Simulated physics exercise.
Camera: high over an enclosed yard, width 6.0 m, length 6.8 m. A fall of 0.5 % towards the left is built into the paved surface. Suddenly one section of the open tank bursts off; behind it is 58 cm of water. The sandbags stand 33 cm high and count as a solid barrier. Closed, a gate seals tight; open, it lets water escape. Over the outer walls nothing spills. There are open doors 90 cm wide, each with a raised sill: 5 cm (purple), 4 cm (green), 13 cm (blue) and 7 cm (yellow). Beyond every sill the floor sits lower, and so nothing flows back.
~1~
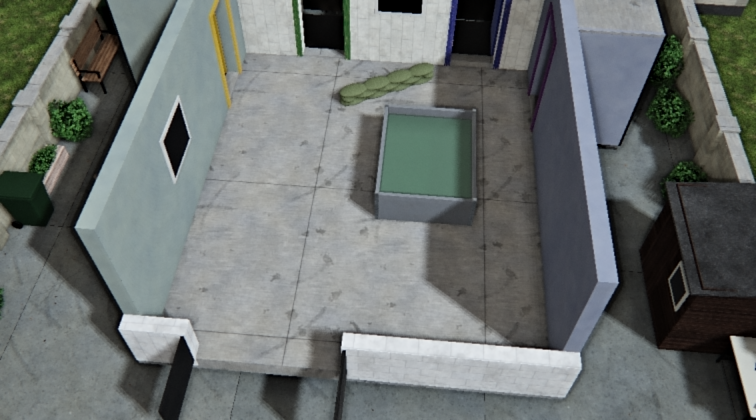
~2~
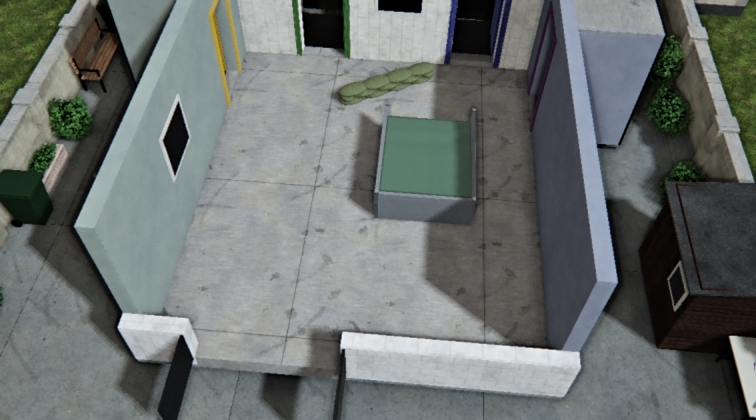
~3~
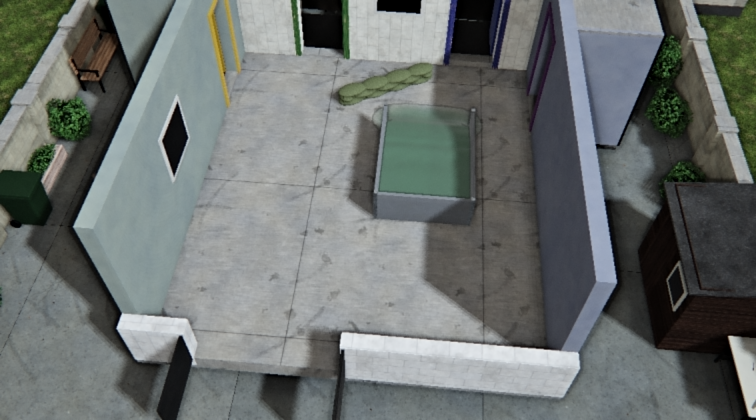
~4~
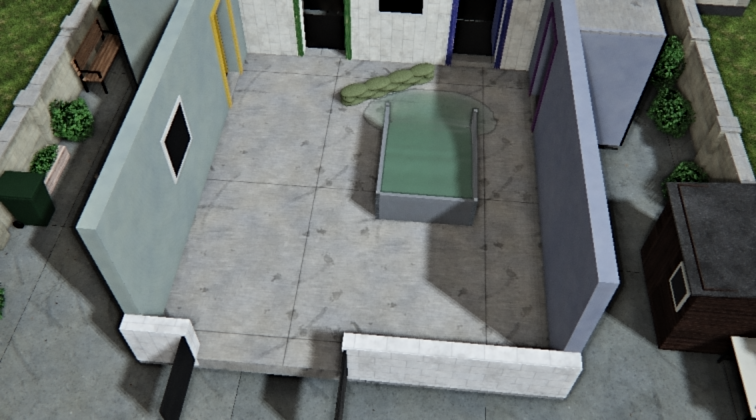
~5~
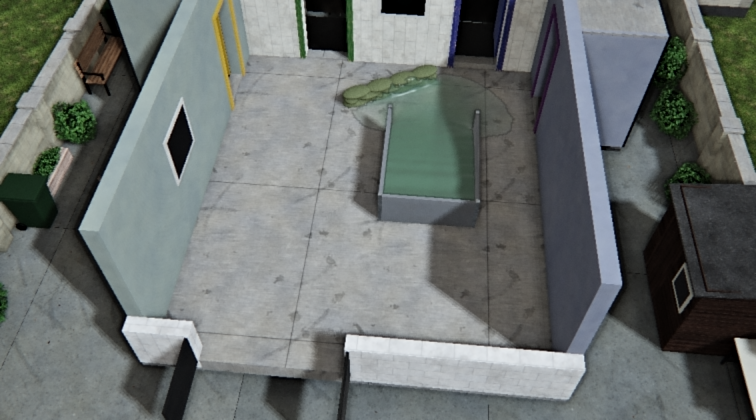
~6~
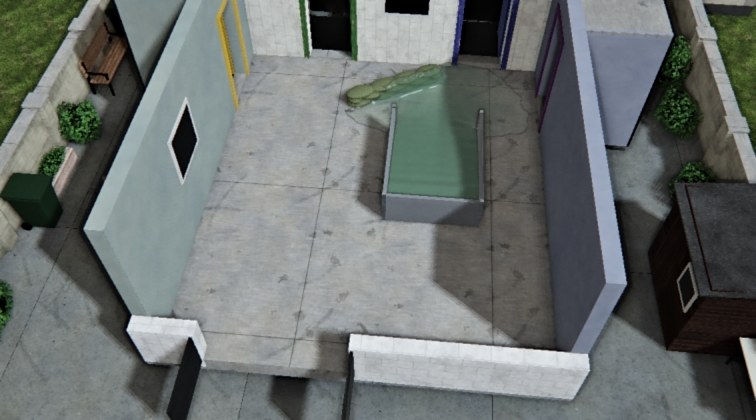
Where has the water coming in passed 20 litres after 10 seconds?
At the purple door it has passed it; at the green door it has not passed it; at the blue door it has passed it; at the yellow door it has not passed it.
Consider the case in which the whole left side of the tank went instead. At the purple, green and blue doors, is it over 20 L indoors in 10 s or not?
So purple stays lower, green tops it, blue stays lower.
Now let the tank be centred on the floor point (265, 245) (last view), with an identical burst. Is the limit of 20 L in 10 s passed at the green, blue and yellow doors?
Checking each door against the limit: Green tops it, blue does not exceed it, yellow tops it.
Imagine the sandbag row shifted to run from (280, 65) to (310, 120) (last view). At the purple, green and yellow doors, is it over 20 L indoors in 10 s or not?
Then the purple door is too much, the green door is too much, and the yellow door is fine.
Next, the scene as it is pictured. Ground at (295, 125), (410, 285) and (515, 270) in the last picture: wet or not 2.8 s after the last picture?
Going in order, covered, then clear, then clear.
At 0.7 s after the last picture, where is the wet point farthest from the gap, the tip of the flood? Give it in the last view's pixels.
(527, 75).
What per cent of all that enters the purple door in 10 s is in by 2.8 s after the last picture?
About 30 per cent.
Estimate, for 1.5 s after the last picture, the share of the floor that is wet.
Covered: Roughly 25 %.
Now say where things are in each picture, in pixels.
The first frame shows still water, 58 cm deep, in the open tank at (428, 153).
In the second frame, the front is at a hidden place, 0.8 m from the gap on the open tank's far side; 0.3 m2 of floor is under water; 58 cm left at the back of the open tank.
In the third frame, water pours out on the open tank's far side and has run 1.1 m, to (380, 113); typically 10 cm deep outside, 58 cm at the open tank's back.
In the fourth frame, water pours out on the open tank's far side and has run 1.4 m, to (381, 98); typically 8 cm deep outside, 58 cm at the open tank's back.
In the fifth frame, water pours out on the open tank's far side and has run 1.8 m, to (462, 79); typically 8 cm deep outside, 56 cm at the open tank's back.
In the sixth frame, the front is at (480, 68), 2.2 m from the gap on the open tank's far side; 4.1 m2 of floor is under water; 49 cm left at the back of the open tank.
Then, 0.7 s after the last picture water covers 15 % of the floor and is deepest (38 cm) near (412, 97); purple door 5 cm at the sill, 0 L in, green door not reached, blue door 25 cm at the sill, 39 L in, yellow door not reached.
Then, 1.5 s after the last picture water covers 25 % of the floor and is deepest (42 cm) near (527, 75); purple door 10 cm at the sill, 1 L in, green door not reached, blue door 28 cm at the sill, 124 L in, yellow door not reached.
Then, 2.8 s after the last picture water covers 50 % of the floor and is deepest (23 cm) near (527, 80); purple door 16 cm at the sill, 40 L in, green door 2 cm at the sill, 0 L in, blue door 21 cm at the sill, 211 L in, yellow door not reached.
Then, 5.3 s after the last picture water covers 65 % of the floor and is deepest (11 cm) near (253, 58); purple door 9 cm at the sill, 122 L in, green door 1 cm at the sill, 0 L in, blue door 9 cm at the sill, 236 L in, yellow door 6 cm at the sill, 0 L in.
Then, 9.3 s after the last picture water covers 85 % of the floor and is deepest (6 cm) near (226, 284); purple door 4 cm at the sill, 136 L in, green door 4 cm at the sill, 0 L in, blue door 5 cm at the sill, 236 L in, yellow door 4 cm at the sill, 1 L in.
